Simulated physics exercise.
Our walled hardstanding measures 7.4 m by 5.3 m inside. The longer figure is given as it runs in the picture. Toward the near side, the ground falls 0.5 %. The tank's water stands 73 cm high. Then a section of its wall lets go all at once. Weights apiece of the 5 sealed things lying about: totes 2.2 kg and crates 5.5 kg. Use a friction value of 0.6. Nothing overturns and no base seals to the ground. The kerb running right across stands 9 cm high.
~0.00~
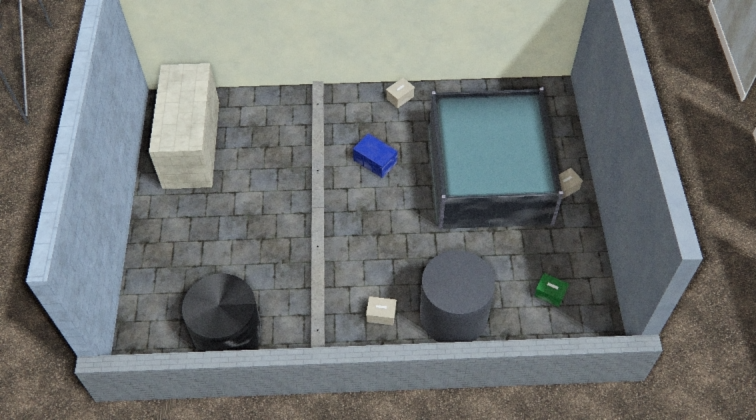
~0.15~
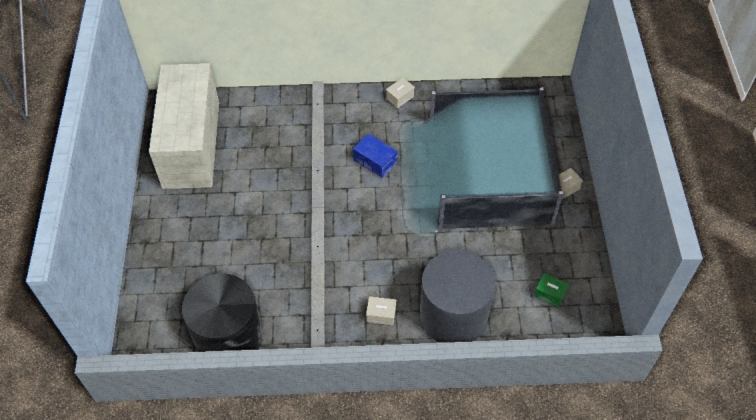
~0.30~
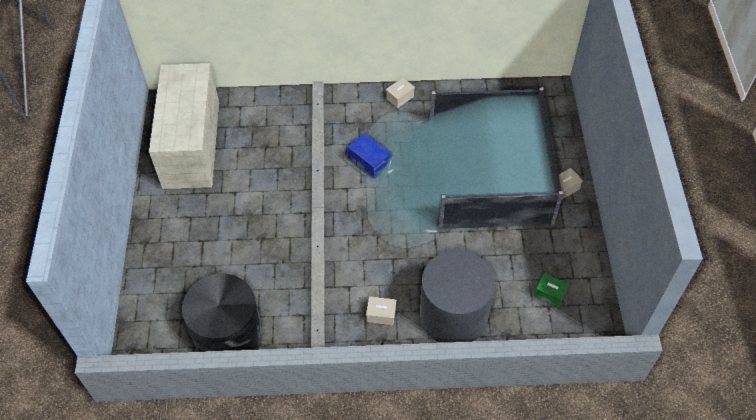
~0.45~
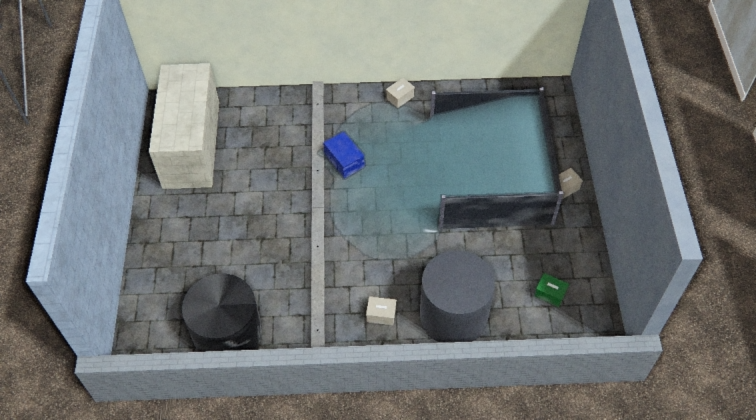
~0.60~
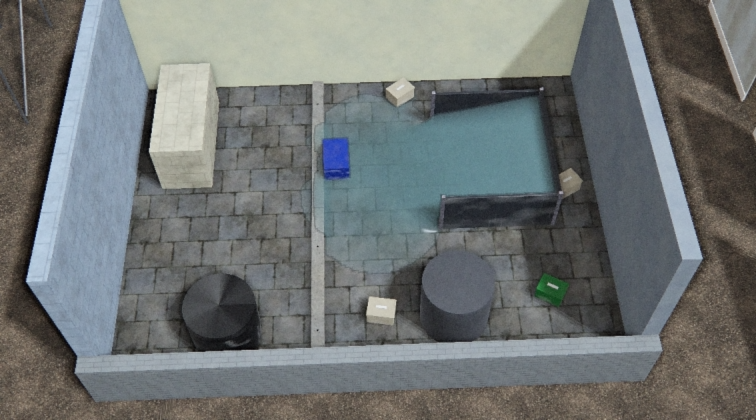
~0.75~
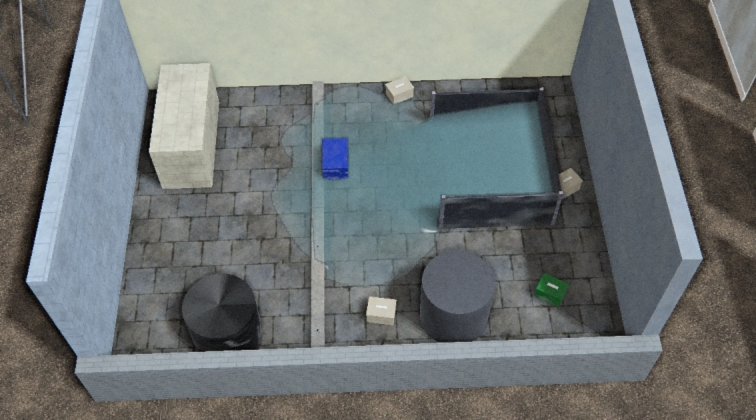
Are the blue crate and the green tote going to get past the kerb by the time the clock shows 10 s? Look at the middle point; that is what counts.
Going by the centre, the blue crate reaches the far side and the green tote fails to get over.
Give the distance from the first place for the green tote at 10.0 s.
30 cm.
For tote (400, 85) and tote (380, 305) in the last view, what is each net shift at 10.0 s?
One is off by 350 cm, the other by 350 cm, in the order asked.
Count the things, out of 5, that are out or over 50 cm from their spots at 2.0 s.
I get 1.
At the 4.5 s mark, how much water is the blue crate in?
Depth: About 12 cm.
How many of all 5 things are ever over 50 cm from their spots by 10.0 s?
The count comes to 3.
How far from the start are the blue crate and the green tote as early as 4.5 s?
I'd say about 350 and 0 centimetres.
After 2.0 s the blue crate is near (221, 149), 2.5 m from its start, afloat; the green tote is near (553, 286), 0.0 m from its start, aground; 1 of 5 are over the mark; 1 afloat.
After 4.5 s the blue crate is near (173, 239), 3.5 m from its start, afloat; the green tote is near (553, 286), 0.0 m from its start, aground; 1 of 5 are over the mark; 3 afloat.
After 7.0 s the blue crate is near (173, 261), 3.7 m from its start, afloat; the green tote is near (554, 282), 0.1 m from its start, aground; 1 of 5 are over the mark; 2 afloat.
After 10.0 s the blue crate is near (181, 256), 3.5 m from its start, afloat; the green tote is near (569, 295), 0.3 m from its start, afloat; 1 of 5 are over the mark; 5 afloat.
